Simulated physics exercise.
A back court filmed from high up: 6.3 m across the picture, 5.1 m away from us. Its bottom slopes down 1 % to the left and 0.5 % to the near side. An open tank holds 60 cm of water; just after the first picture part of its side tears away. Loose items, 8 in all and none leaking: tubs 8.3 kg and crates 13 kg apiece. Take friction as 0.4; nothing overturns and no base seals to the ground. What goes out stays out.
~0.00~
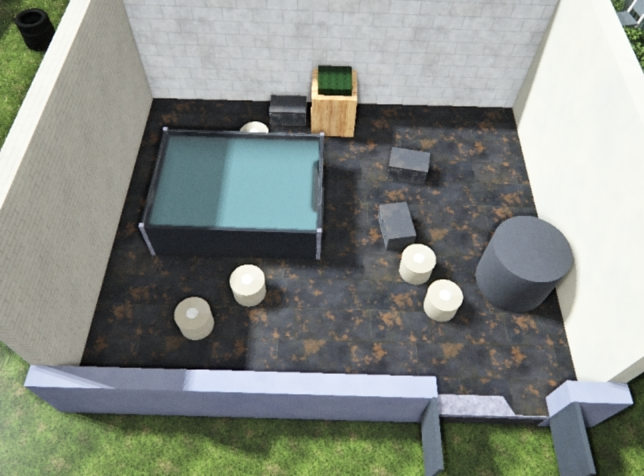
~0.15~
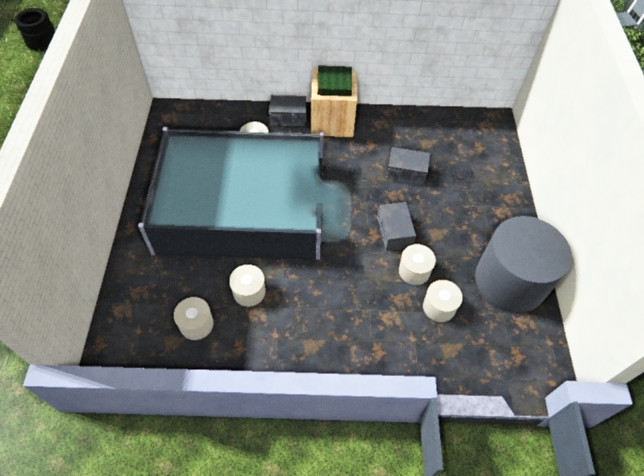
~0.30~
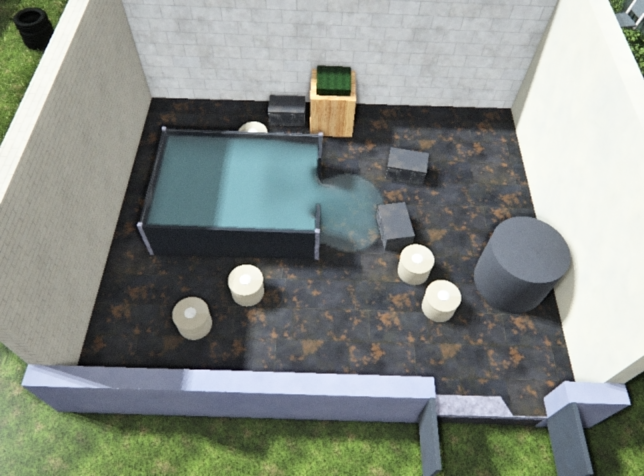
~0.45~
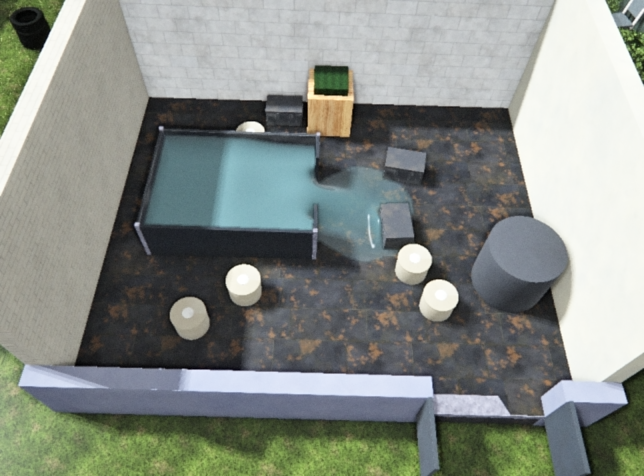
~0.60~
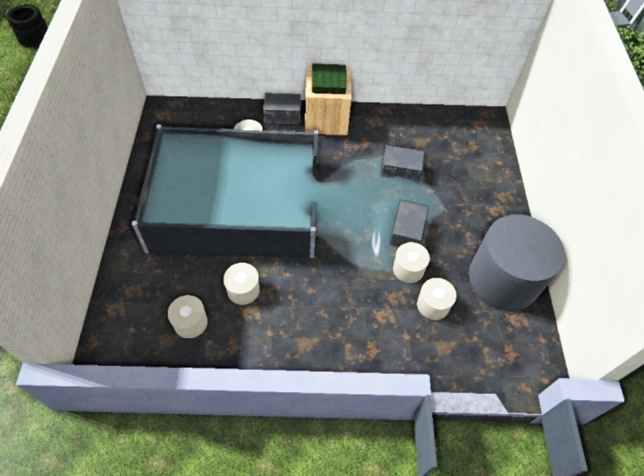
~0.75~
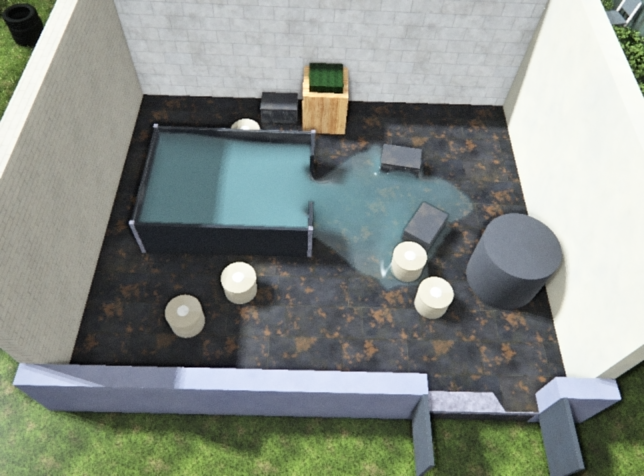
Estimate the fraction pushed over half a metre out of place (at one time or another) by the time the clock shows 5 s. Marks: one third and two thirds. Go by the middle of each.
Share: From one to two thirds.
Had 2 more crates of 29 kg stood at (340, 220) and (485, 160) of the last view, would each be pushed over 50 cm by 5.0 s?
In that order: More, more.
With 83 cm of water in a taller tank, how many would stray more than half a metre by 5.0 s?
In that case 4 of them.
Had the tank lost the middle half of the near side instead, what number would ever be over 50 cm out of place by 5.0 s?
Then 3.
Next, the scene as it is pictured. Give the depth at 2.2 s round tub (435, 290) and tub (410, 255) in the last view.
Roughly 5 and 9 cm.
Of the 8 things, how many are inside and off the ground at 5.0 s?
I count 2.
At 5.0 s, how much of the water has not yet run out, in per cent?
Some 92 per cent remains.
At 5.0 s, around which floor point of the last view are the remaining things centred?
Around (307, 197).
After 1.1 s 1 of 8 are over 50 cm from their spots; 0 afloat.
After 2.2 s 4 of 8 are over 50 cm from their spots; 2 afloat.
After 3.5 s 4 of 8 are over 50 cm from their spots; 2 afloat.
After 5.0 s 4 of 8 are over 50 cm from their spots, and 4 have been at some point; 2 afloat.
